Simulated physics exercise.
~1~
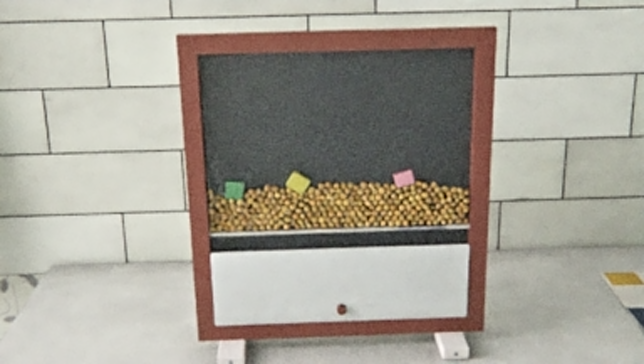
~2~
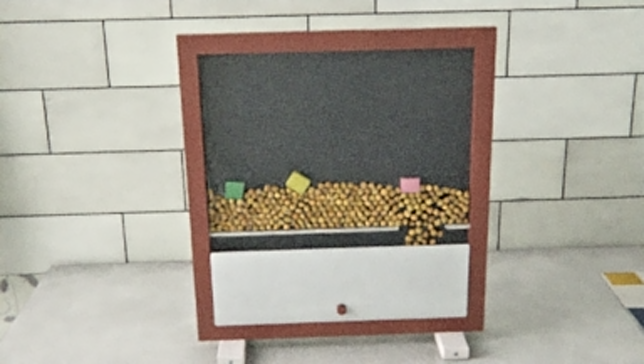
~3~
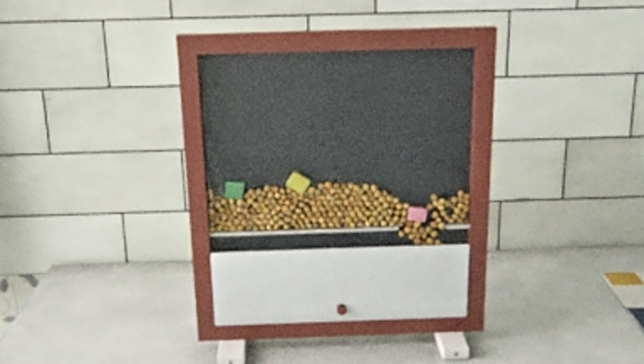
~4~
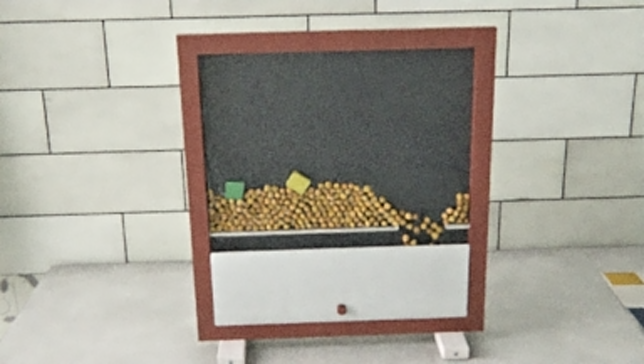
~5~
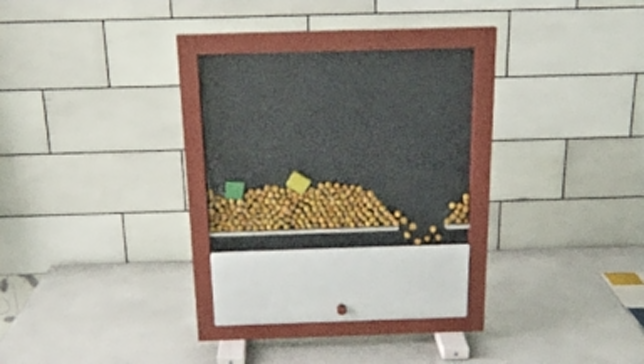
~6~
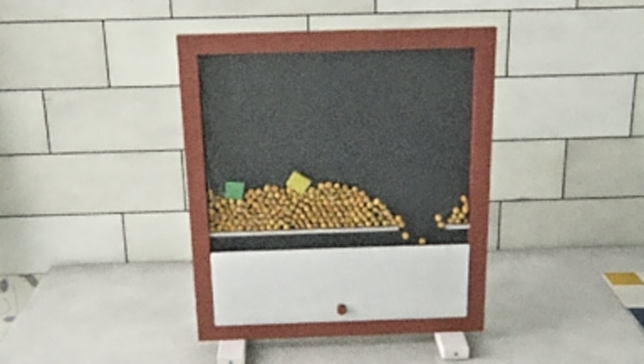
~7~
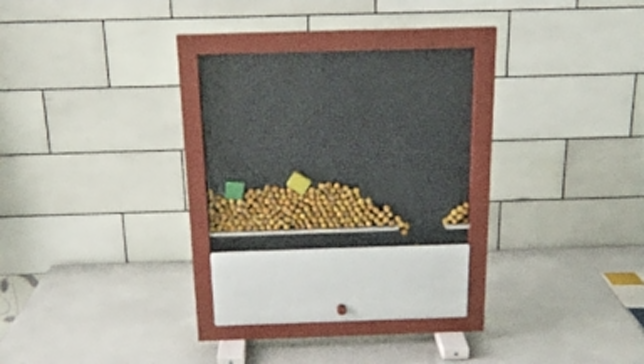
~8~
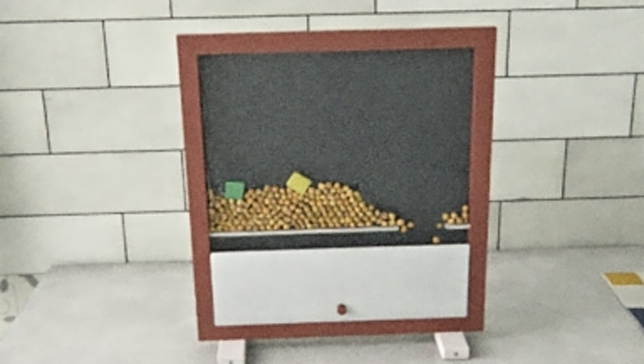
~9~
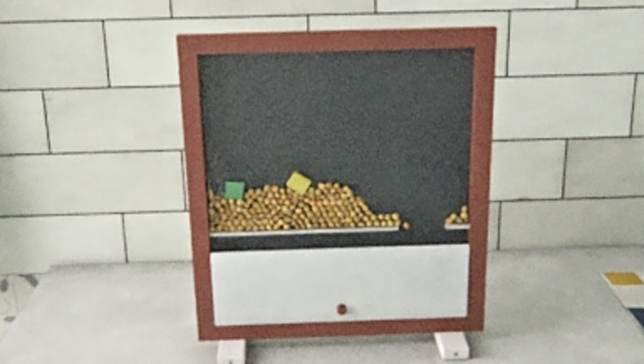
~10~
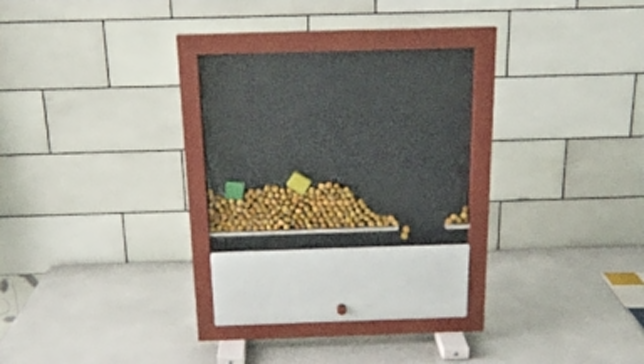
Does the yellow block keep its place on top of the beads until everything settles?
Yes, the yellow block holds its place on the beads left of the gap.
Wooden beads and the pink block drop through a gap while green and yellow blocks stay.
